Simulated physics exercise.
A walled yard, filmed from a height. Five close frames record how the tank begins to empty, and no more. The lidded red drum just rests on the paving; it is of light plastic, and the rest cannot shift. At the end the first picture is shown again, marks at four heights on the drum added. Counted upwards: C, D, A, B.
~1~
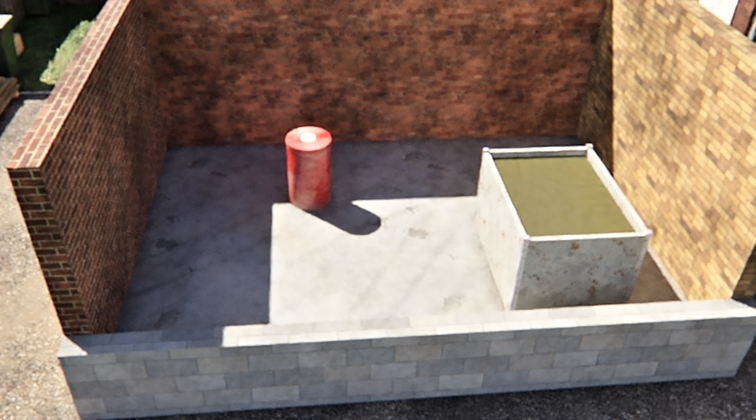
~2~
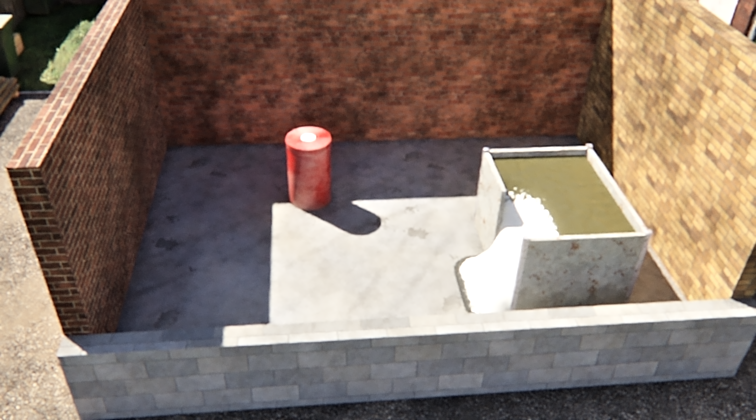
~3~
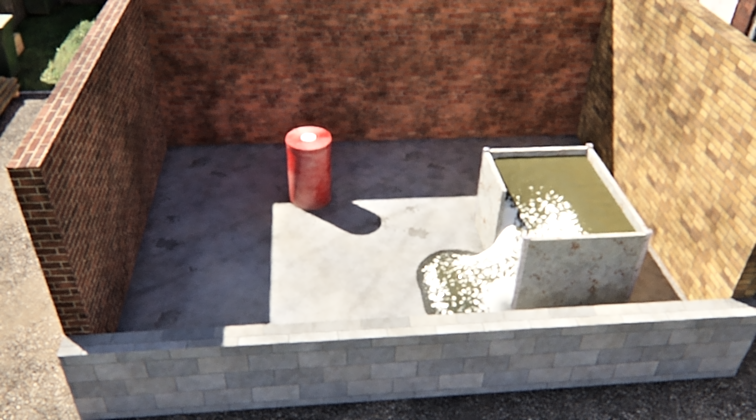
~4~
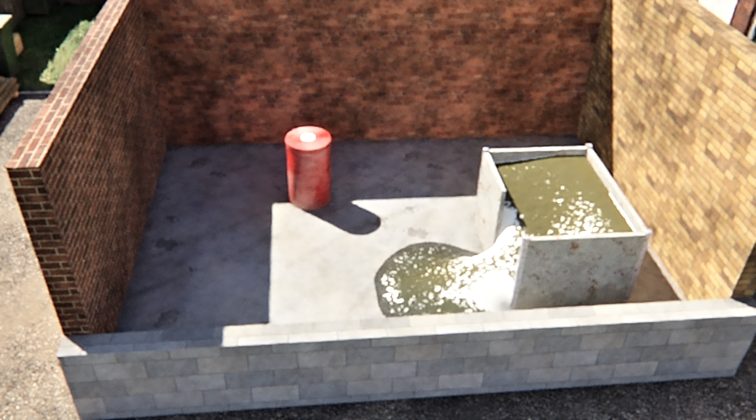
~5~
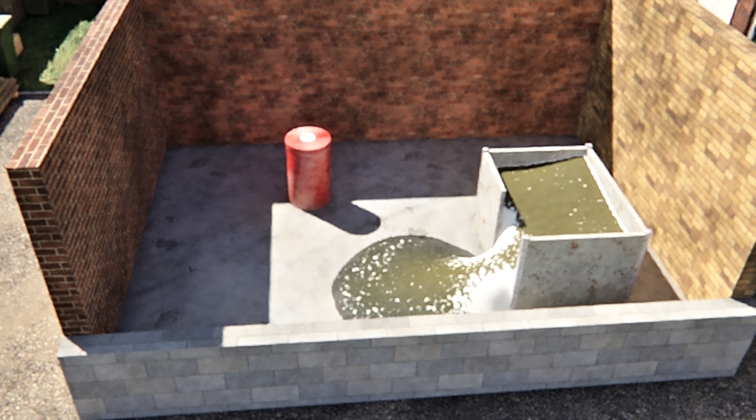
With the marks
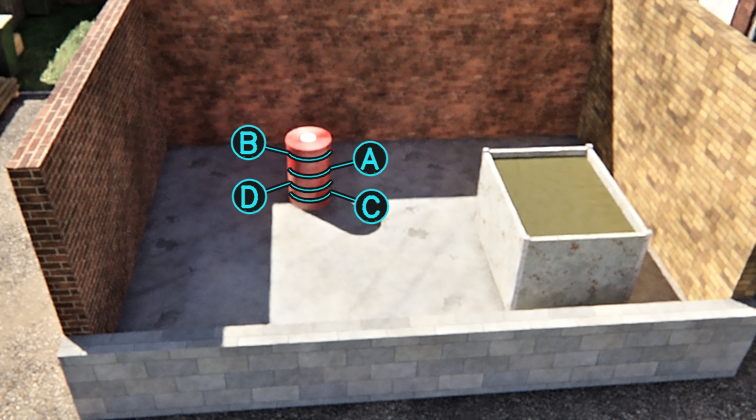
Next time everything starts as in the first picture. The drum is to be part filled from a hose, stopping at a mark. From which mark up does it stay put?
It is C.
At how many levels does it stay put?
All of the four.
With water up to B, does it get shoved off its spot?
No, not at all.
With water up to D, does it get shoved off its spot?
No, not at all.
On the marked copy, A at (310, 176); B at (309, 160); C at (311, 200); D at (310, 190); from the bottom up C, D, A, B.
Choosing A, it does not move.
Choosing B, it does not move.
Choosing C, it does not move.
Choosing D, it does not move.
